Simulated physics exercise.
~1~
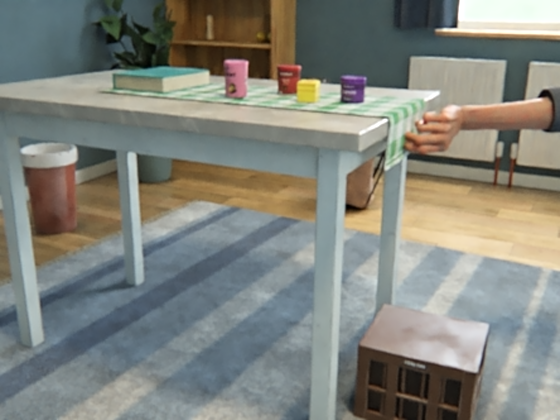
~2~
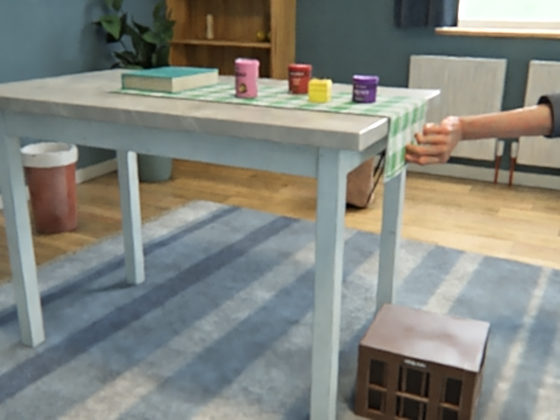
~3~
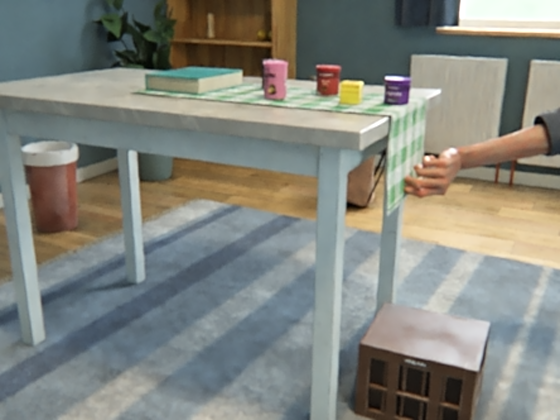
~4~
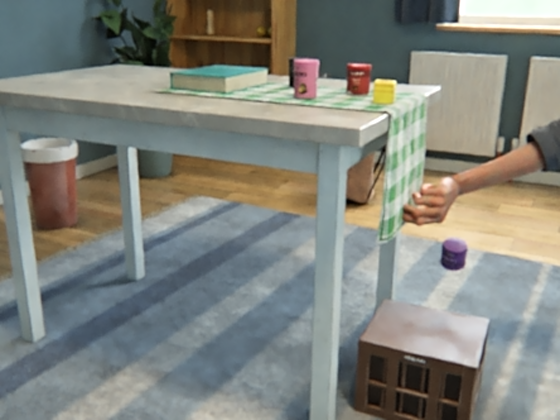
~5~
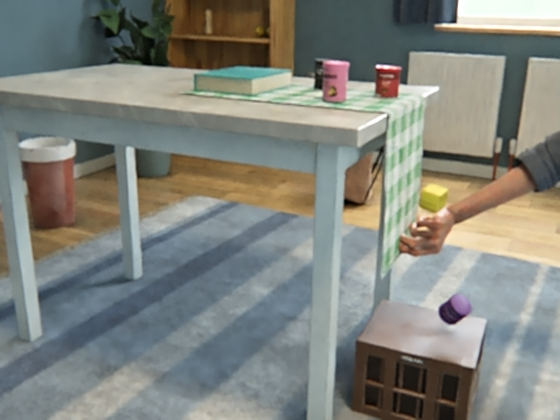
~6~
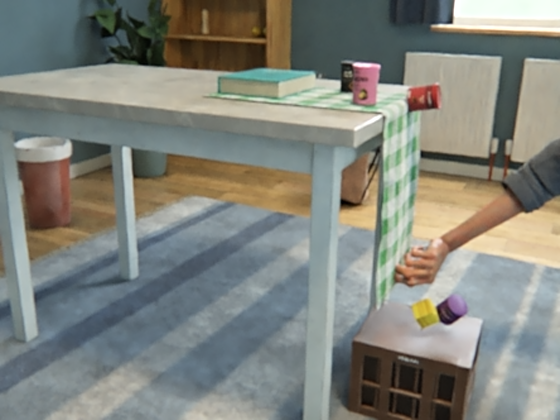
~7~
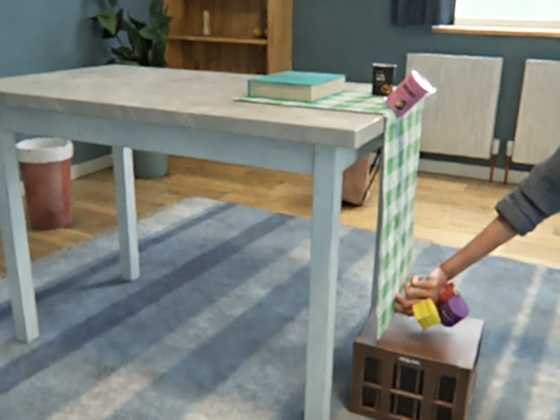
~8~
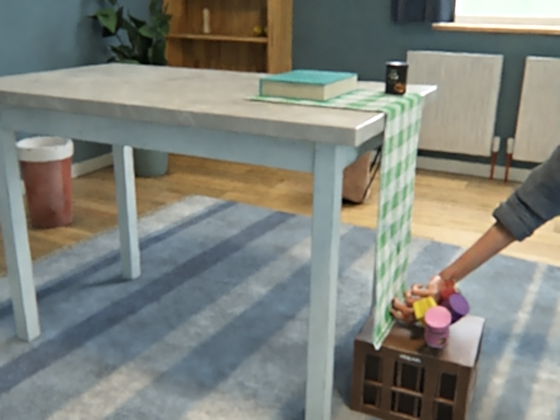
The clip shows a hand pulling a green checked cloth down over a table's edge, dropping a purple pot, yellow cube, red can and pink can in turn onto a brown crate. The cloth's end reaches the crate, while the book and a black can remain on the table.
